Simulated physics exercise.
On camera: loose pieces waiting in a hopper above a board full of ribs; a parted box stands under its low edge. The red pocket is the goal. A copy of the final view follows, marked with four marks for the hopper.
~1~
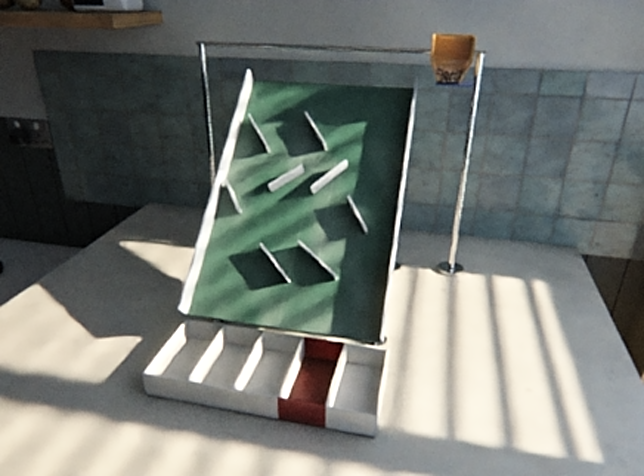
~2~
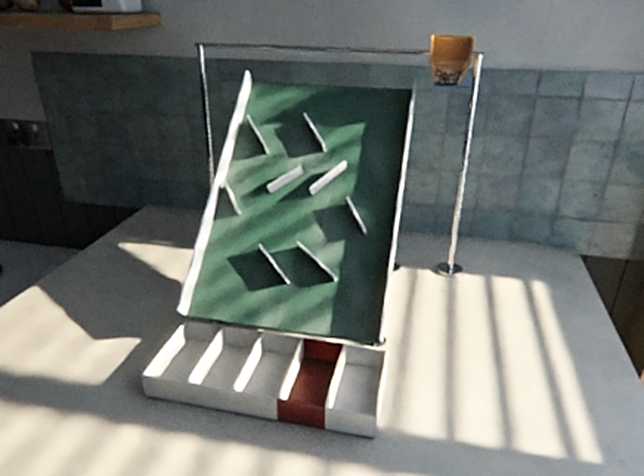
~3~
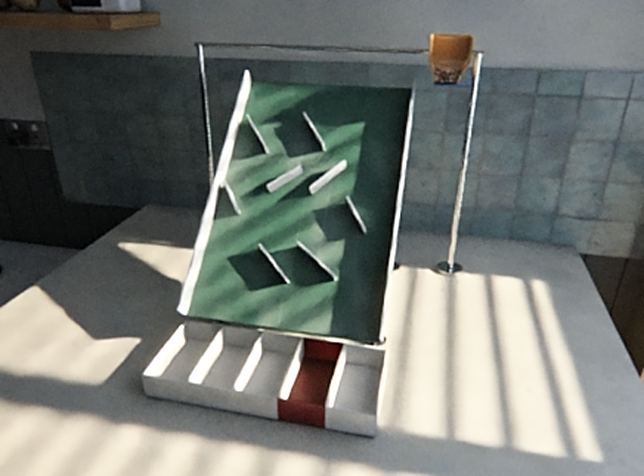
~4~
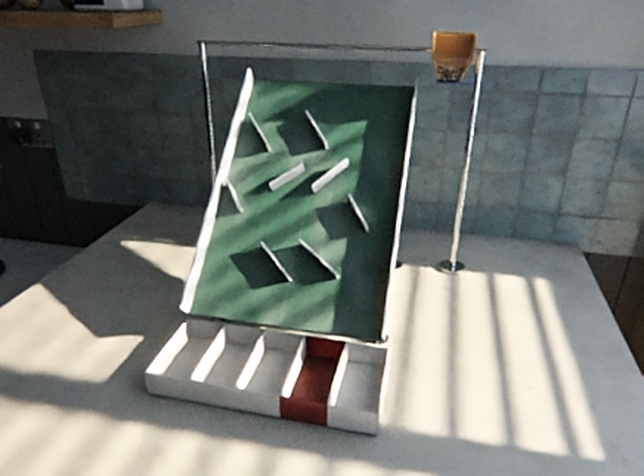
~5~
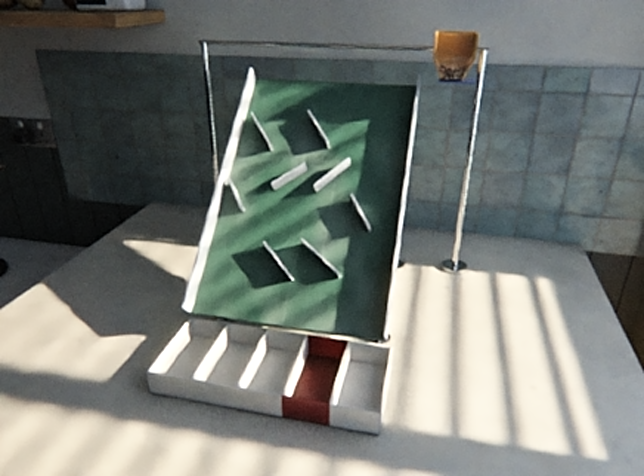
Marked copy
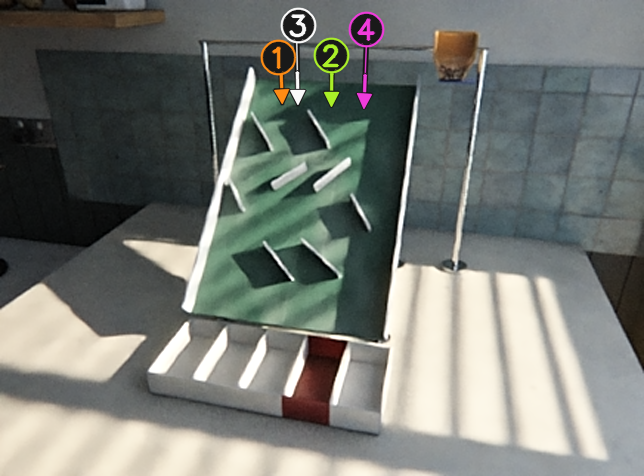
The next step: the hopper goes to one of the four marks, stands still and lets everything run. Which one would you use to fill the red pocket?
2 works best here.
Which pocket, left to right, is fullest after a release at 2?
It is the fourth one.
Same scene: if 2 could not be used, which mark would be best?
It is 4.
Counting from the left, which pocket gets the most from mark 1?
It is the second one.
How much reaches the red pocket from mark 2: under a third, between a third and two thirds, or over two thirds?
It is between a third and two thirds.
On the marked copy, mark 1 meets the board at (282, 98); mark 2 meets the board at (331, 101); mark 3 meets the board at (297, 99); mark 4 meets the board at (364, 102).
With 1, none at all in the red pocket, all but a few in other pockets, a small share outside the box.
With 2, close to half in the red pocket, close to half in other pockets.
With 3, only a few in the red pocket, all but a few in other pockets, only a few outside the box.
With 4, close to a third in the red pocket, close to two thirds in other pockets, only a few outside the box.
